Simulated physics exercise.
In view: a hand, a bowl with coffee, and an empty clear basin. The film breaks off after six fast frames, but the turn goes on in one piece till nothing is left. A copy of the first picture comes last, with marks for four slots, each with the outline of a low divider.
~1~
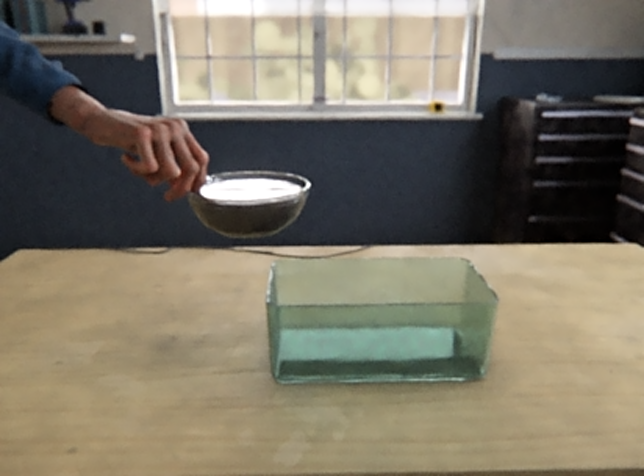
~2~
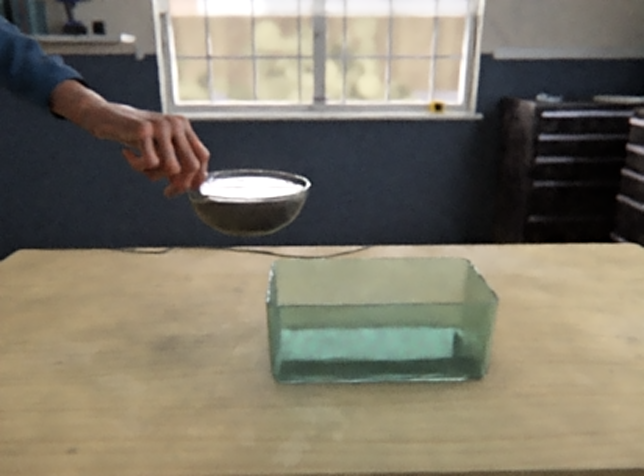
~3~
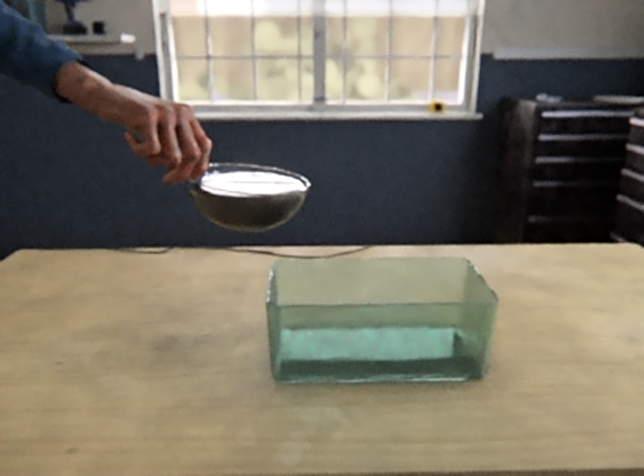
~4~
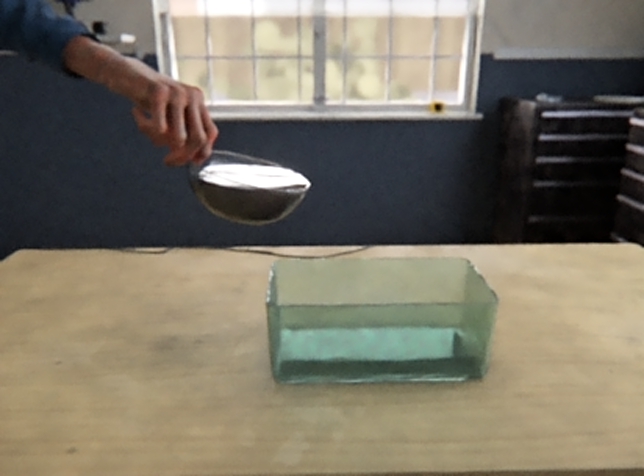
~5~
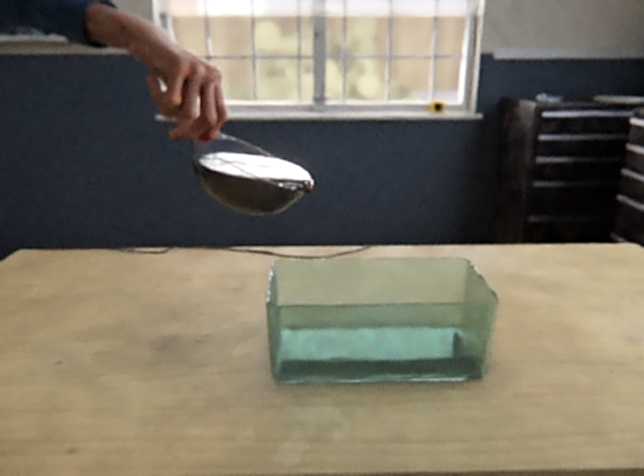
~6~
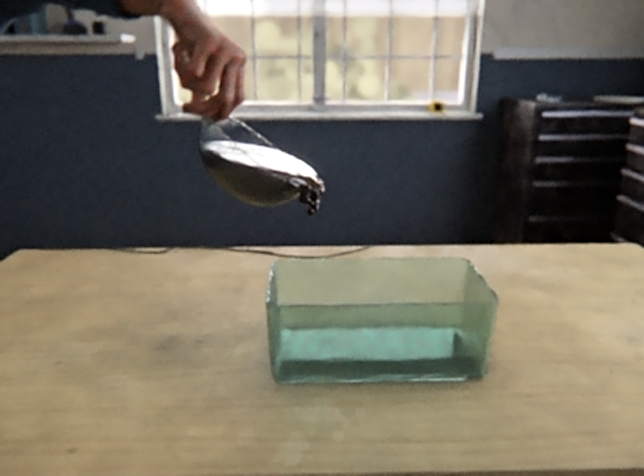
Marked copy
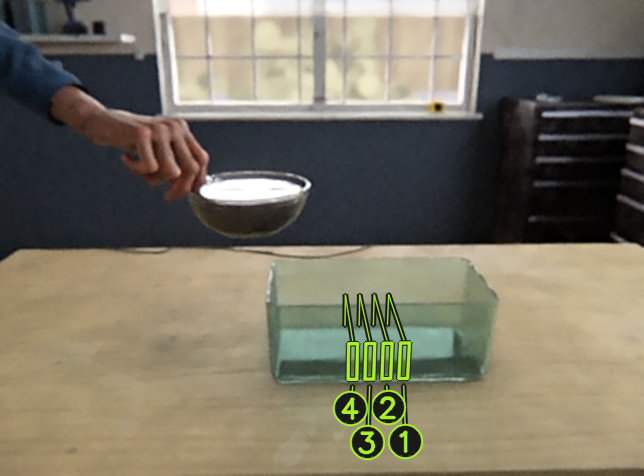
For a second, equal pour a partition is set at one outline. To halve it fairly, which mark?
It is 1.
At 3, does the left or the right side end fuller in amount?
The right one.
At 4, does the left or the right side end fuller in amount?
The right one.
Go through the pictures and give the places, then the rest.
Upright, lip at (307, 184); basin from (271, 378) to (487, 375); nothing has left yet.
Upright, lip at (307, 184); nothing has left yet.
Tipped about 7°, lip at (307, 184); nothing has left yet.
Tipped about 15°, lip at (307, 184); nothing has left yet.
Tipped about 26°, lip at (307, 184); coffee is over the lip, down to (310, 188).
Tipped about 38°, lip at (307, 184); coffee is over the lip, down to (315, 209).
On the marked copy, 1 at (403, 385); 2 at (386, 385); 3 at (369, 385); 4 at (352, 386).
With 1, about 49 % ends left of the wall and 44 % right of it; 6 % is lost outside.
With 2, about 28 % ends left of the wall and 68 % right of it; 5 % is lost outside.
With 3, about 19 % ends left of the wall and 77 % right of it; 5 % is lost outside.
With 4, about 12 % ends left of the wall and 84 % right of it; 4 % is lost outside.
